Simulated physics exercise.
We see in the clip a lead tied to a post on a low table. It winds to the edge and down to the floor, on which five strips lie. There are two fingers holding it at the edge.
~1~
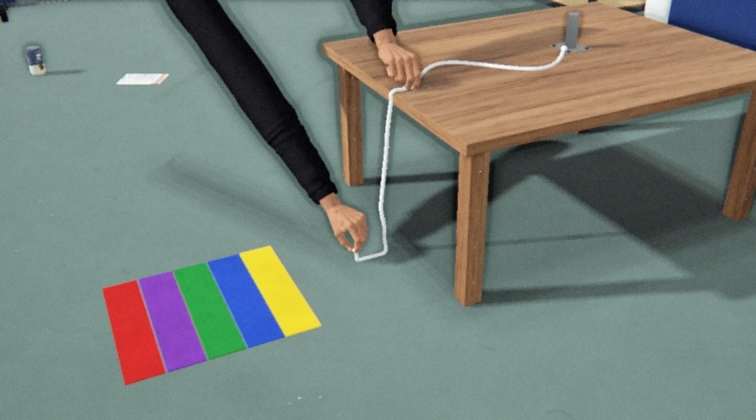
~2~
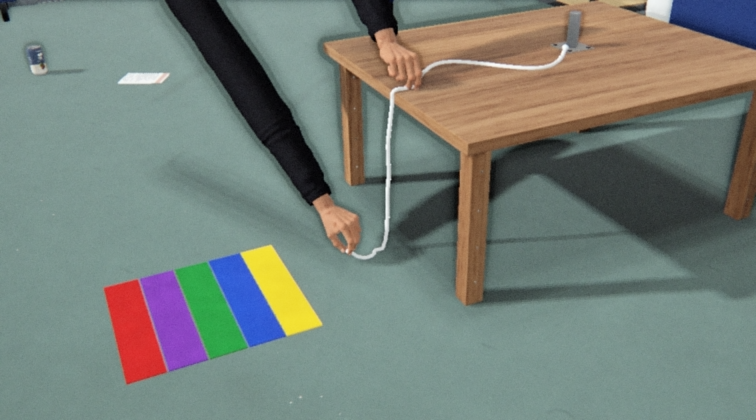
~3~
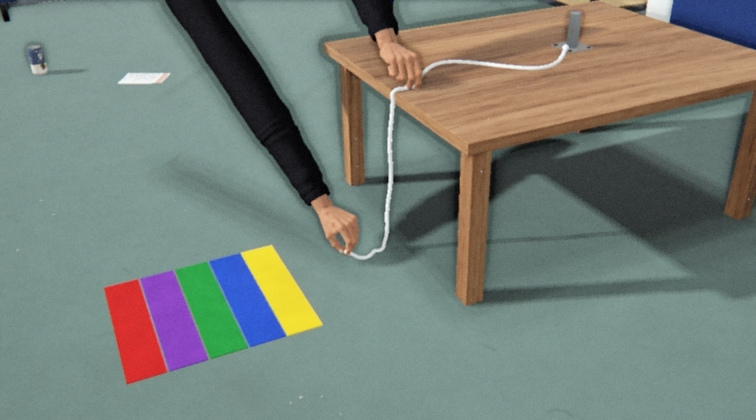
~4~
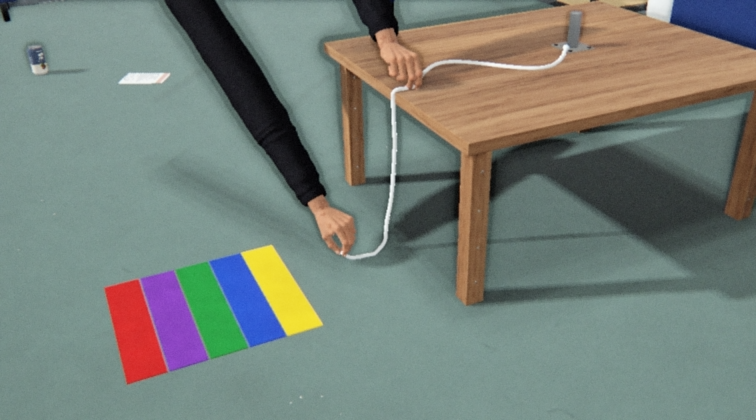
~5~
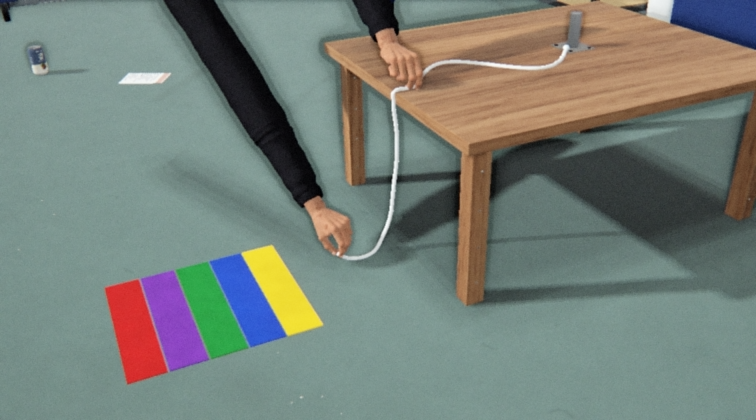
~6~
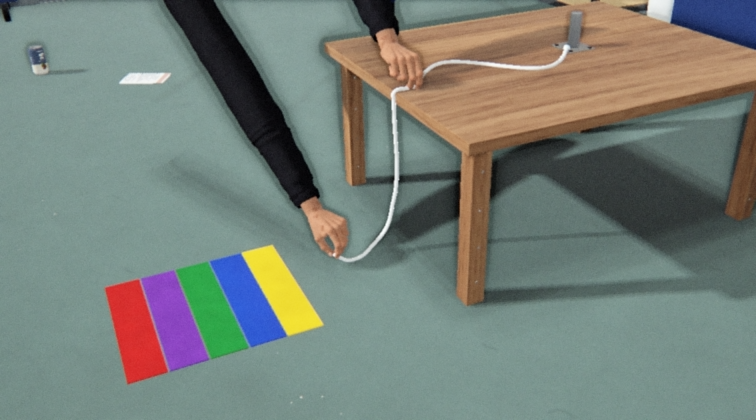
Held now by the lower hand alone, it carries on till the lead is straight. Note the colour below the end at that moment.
Colour below: Purple.
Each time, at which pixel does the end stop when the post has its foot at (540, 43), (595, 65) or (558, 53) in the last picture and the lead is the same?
Near (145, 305); near (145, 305); near (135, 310).
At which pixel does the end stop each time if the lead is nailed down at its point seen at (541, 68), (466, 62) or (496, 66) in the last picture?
Pixel spots, one per try: About (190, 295), (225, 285), (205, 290).
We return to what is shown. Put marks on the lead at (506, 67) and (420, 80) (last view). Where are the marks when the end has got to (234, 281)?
(476, 65) and (384, 108).
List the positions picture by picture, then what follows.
The first picture shows end (354, 250); yellow (294, 314); blue (258, 325); green (220, 336); purple (181, 347); red (140, 359).
The second picture shows end (347, 251); lead through (561, 57) (505, 67) (433, 66) (402, 89) (388, 159) (387, 228).
The third picture shows end (345, 252).
The fourth picture shows end (342, 253); lead through (561, 58) (506, 67) (434, 66) (402, 89) (394, 158) (386, 229).
The fifth picture shows end (338, 254).
The sixth picture shows end (335, 255); lead through (562, 58) (506, 67) (434, 66) (403, 89) (397, 157) (386, 228).
A little later, end near (234, 281); over blue.
Next, end near (195, 292); over green.
When it is tight, end near (170, 298); over purple. It halts on the purple strip.
